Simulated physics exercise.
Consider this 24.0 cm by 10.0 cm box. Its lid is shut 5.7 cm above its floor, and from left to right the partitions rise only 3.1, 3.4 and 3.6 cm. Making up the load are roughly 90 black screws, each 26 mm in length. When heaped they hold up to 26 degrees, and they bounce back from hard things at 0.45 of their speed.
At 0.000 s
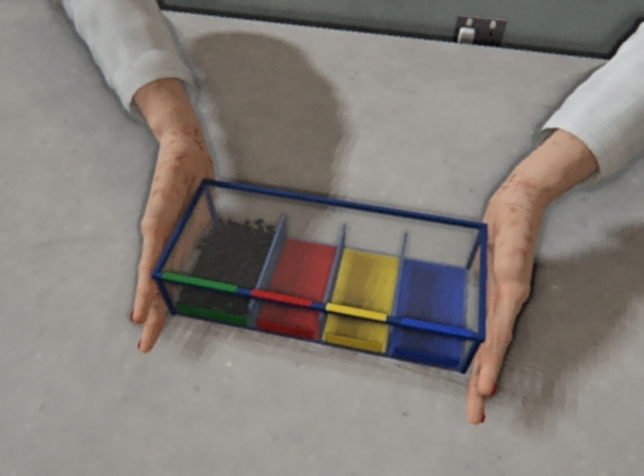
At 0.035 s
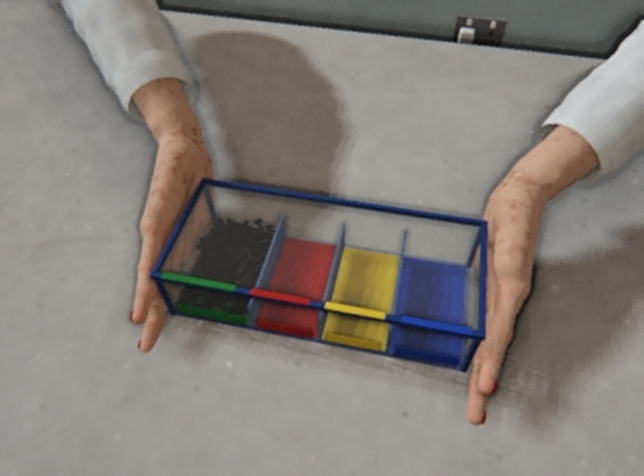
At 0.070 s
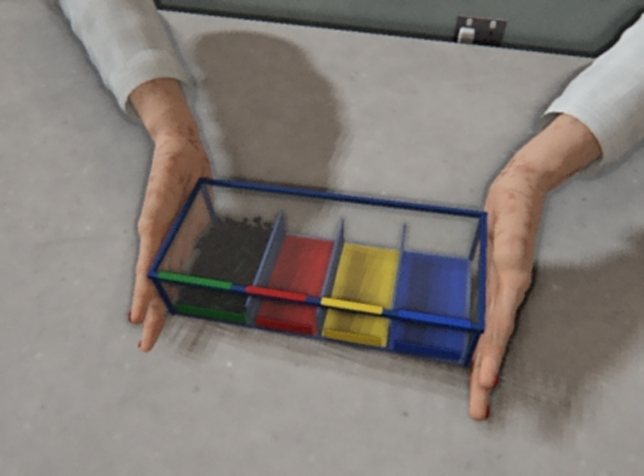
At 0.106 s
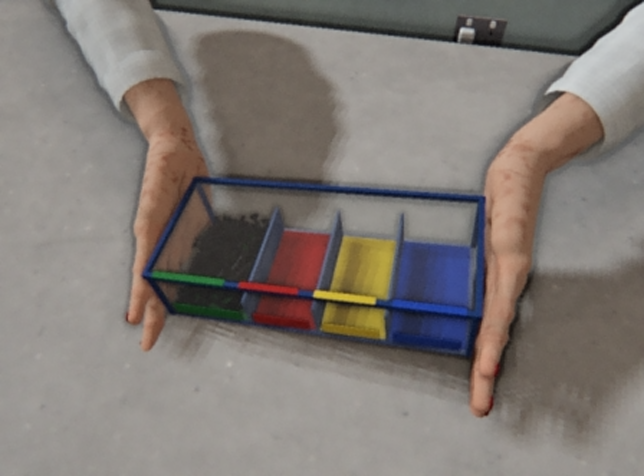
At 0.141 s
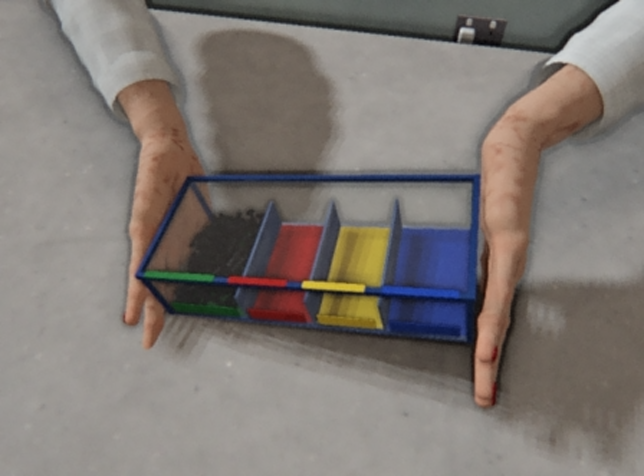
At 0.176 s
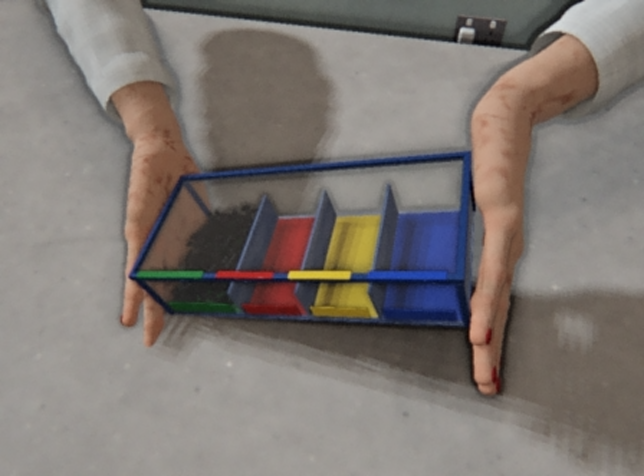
A clear box with blue edges, holding small black pieces beside red, yellow and blue sections, sits level between two hands at first, then tilts slightly as the hands raise its right side above a grey surface.
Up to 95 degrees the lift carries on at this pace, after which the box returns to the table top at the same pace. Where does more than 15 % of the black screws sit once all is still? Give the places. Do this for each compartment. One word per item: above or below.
In order - red: Below; blue: Below; green: Above; yellow: Below.
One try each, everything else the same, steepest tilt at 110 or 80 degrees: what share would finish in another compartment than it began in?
Some 0 and 0 per cent.
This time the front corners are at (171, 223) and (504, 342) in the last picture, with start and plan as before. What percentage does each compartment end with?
That leaves red with 15 percent, blue with 55, green with 10 and yellow with 20 percent.
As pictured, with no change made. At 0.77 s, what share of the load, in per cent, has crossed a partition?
About 0 %.
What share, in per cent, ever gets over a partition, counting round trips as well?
The share comes out near 0 per cent.
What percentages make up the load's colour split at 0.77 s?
The split is red at 0, blue at 0, green at 100 and yellow at 0 per cent.
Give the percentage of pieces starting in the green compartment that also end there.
Something like 100 in a hundred.
After 0.77 s, tilt 95 degrees; green 100 %.
After 1.16 s, tilt 41 degrees; green 100 %.
After 1.64 s, tilt 0 degrees; green 100 %.
By 1.9 s all is still; red 0 %, blue 0 %, green 100 %, yellow 0 %.
